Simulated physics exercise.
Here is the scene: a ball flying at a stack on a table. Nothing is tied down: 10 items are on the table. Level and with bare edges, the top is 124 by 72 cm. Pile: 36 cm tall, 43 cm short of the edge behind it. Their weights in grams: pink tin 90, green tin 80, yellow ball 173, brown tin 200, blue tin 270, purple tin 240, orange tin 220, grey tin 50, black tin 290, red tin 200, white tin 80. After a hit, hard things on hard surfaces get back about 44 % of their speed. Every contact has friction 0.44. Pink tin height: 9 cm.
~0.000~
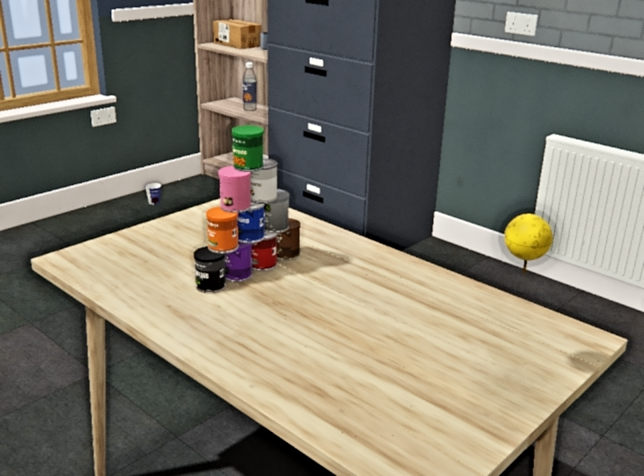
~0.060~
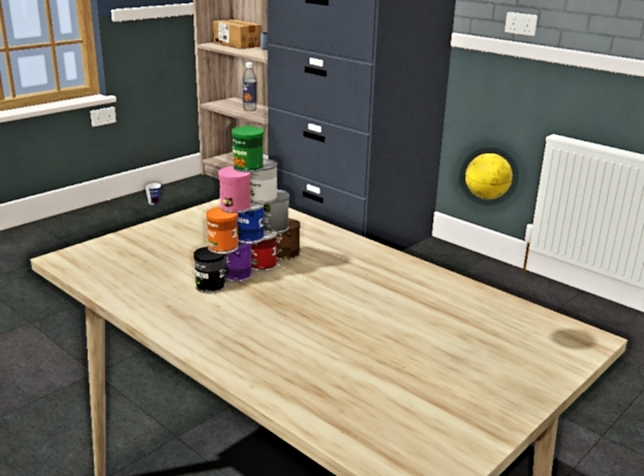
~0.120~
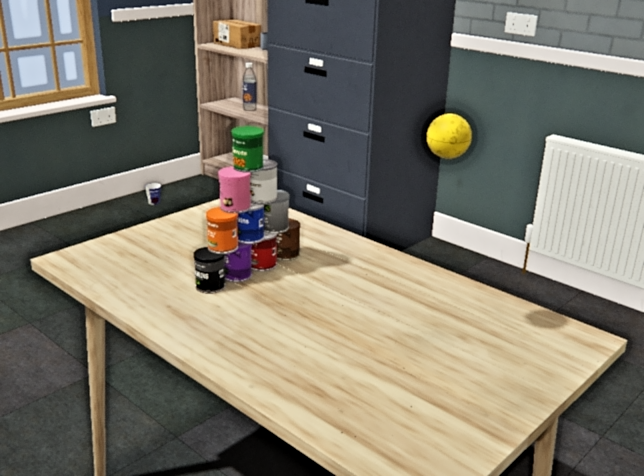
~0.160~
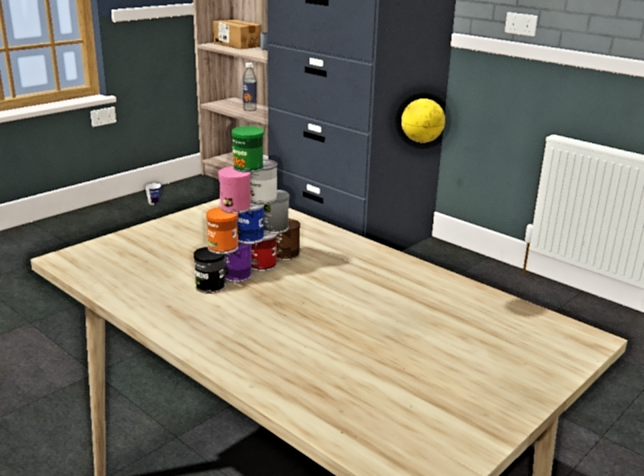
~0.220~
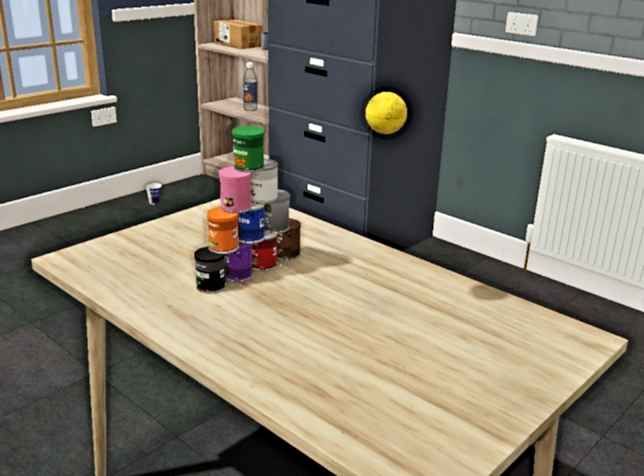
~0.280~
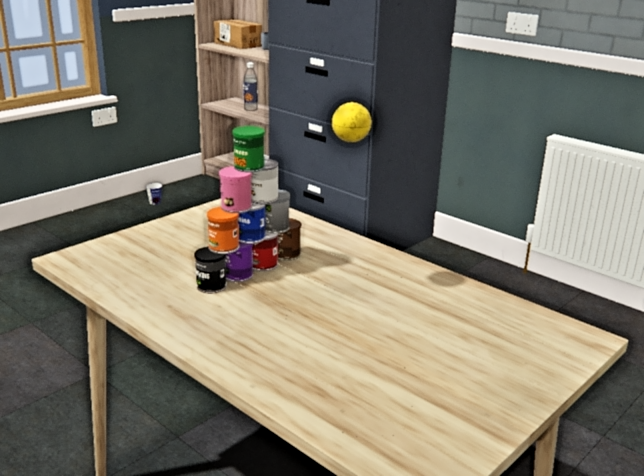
Yellow ball rising from the right and curving leftward over a wooden table, dipping slightly near a stack of colourful tins.
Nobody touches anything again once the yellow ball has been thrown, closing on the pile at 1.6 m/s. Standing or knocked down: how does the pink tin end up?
It is going to keep its upright stance.
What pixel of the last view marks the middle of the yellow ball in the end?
About (388, 343).
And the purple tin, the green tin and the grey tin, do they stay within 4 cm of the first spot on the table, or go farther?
In short, the purple tin stays close to home, the green tin leaves its position, the grey tin leaves its position.
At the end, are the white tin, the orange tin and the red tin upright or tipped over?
Well, the white tin tumbles down, the orange tin holds steady, and the red tin holds steady.
Around 0.68 s, yellow ball near (316, 195); white tin on its side; grey tin at 69° to upright; green tin at 44° to upright.
Around 0.98 s, yellow ball near (337, 214); grey tin on its side; white tin upside down; green tin at 56° to upright.
Around 1.38 s, yellow ball near (366, 347); green tin on its side; grey tin on its side; white tin on its side.
Finally (3.0 s), on their side or leaning hard on the table, green tin, grey tin and white tin; the other 7 still in place (within 4 cm). Final places as that camera would see them, pink tin near (234, 190).
